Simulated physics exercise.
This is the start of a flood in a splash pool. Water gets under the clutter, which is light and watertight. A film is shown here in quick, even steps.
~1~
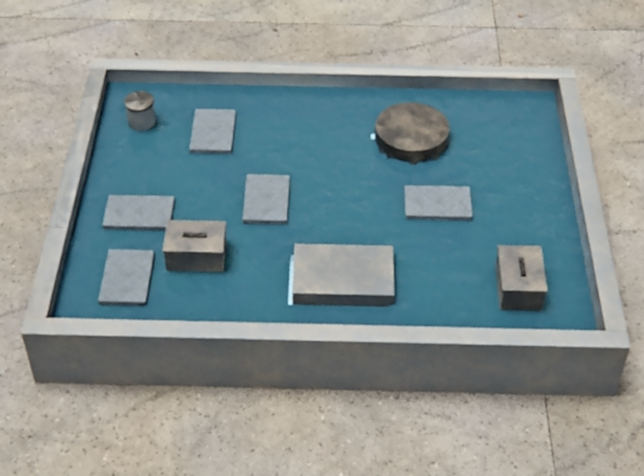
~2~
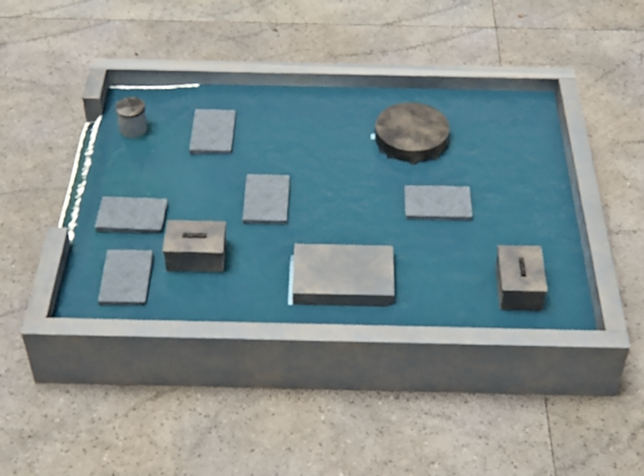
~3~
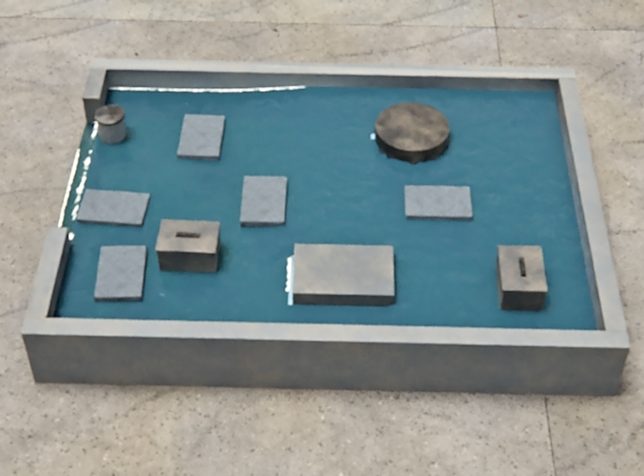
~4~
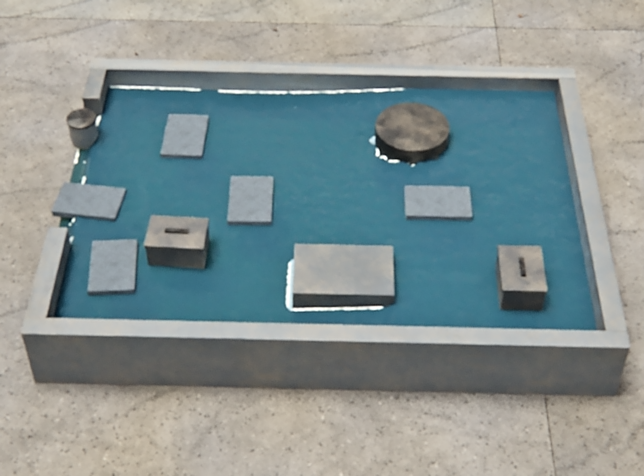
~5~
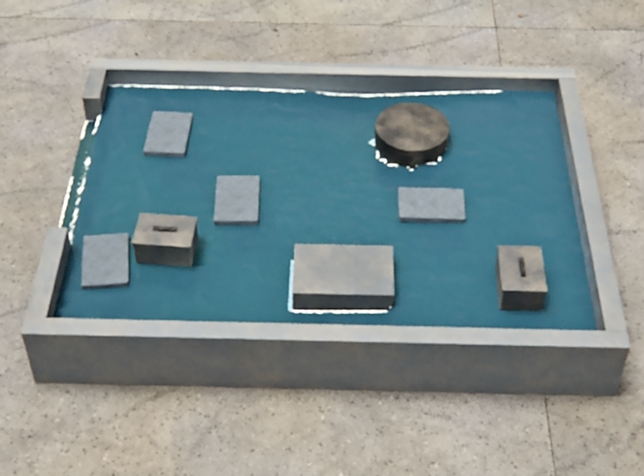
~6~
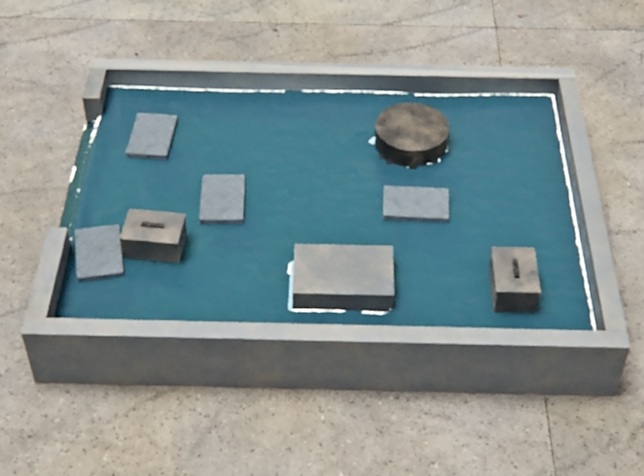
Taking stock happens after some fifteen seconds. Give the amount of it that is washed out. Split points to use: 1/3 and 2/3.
2/3 or more.
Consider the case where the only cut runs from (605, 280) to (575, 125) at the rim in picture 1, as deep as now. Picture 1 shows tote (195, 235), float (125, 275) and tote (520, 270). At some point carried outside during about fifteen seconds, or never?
Item one doesn't escape, item two doesn't escape, item three gets away.
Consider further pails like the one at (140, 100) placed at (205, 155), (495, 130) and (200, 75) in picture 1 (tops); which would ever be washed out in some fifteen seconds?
In order, the first is escaping, the second never leaving, the third escaping.
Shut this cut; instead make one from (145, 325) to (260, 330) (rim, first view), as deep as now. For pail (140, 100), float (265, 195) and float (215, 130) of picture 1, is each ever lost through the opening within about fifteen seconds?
The three give no escape, escape and no escape, in that order.
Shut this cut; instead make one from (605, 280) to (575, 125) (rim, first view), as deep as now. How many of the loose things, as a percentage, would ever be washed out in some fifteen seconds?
Fraction out: Near 40 %.
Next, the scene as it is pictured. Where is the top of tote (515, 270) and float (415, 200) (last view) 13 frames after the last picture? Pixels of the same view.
Roughly (484, 274) for one and (285, 198) for the other.
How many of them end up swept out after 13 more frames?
Total: 5.
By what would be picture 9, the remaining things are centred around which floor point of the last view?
The average lands at about (225, 244).
A moment on, 2 of 8 are out; 6 afloat.
Next, 5 of 8 are out; 3 afloat.
Later, 6 of 8 are out; 2 afloat.
In the end, 6 of 8 are out; 2 afloat.
